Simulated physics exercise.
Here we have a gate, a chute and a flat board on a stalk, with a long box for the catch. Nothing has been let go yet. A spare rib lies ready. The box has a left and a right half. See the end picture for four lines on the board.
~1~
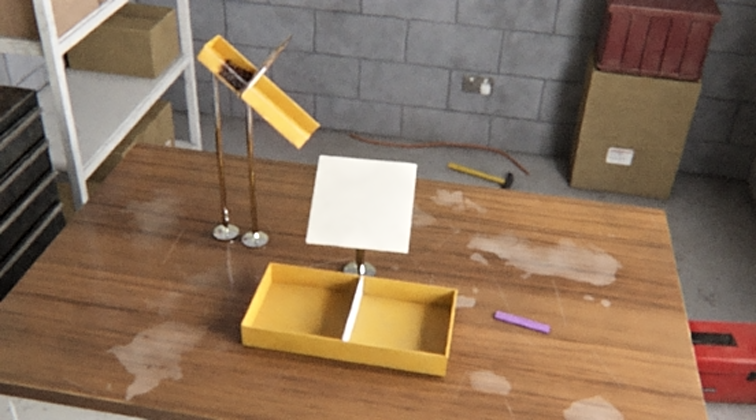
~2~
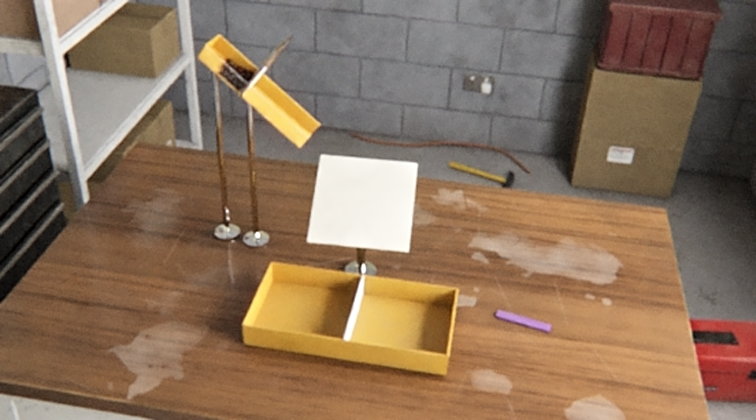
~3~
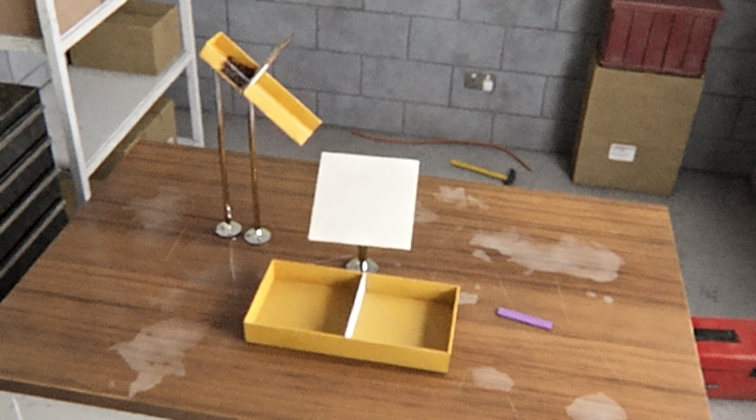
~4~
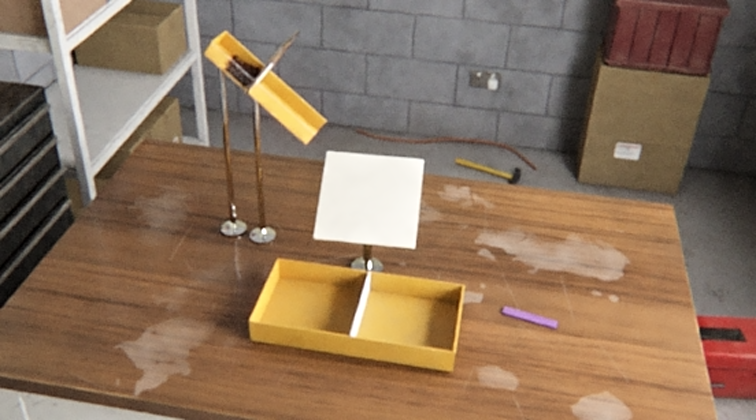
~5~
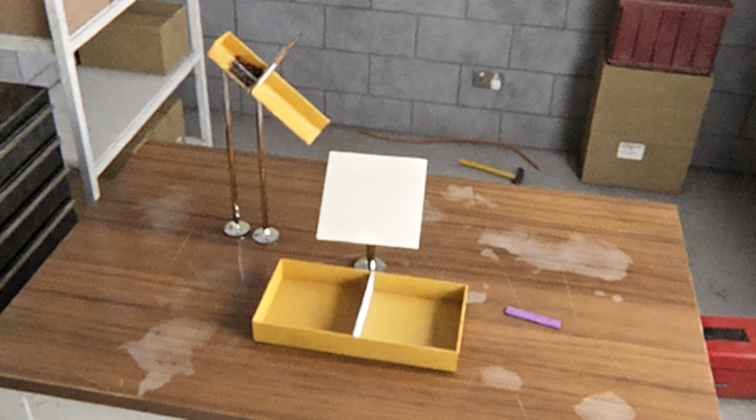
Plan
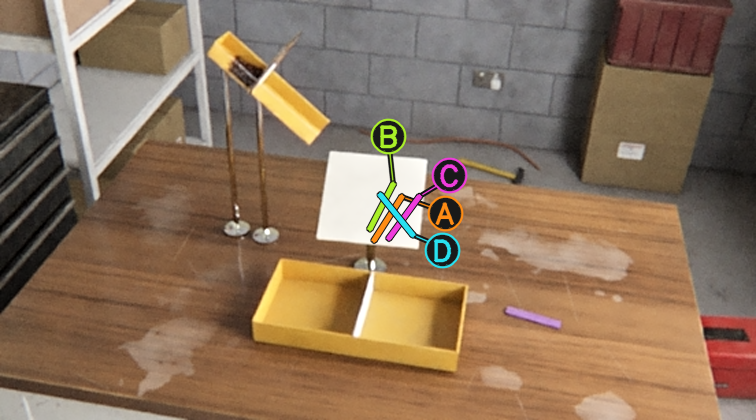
A wooden table holds a yellow chute, white board and divided box; nothing moves noticeably.
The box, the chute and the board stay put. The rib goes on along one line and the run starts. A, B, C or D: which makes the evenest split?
Best: C.
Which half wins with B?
Left.
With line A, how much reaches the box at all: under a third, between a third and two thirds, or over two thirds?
It is over two thirds.
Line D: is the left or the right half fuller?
More lands on the right.
On the marked copy, line A from (401, 196) to (374, 240); line B from (393, 184) to (369, 228); line C from (419, 196) to (388, 238); line D from (380, 194) to (412, 234).
For line A, of what is caught, the larger part in the left half, about a tenth in the right.
For line B, of what is caught, almost all in the left half, about a tenth in the right.
For line C, of what is caught, roughly half in the left half, roughly half in the right.
For line D, of what is caught, roughly a quarter in the left half, the larger part in the right.
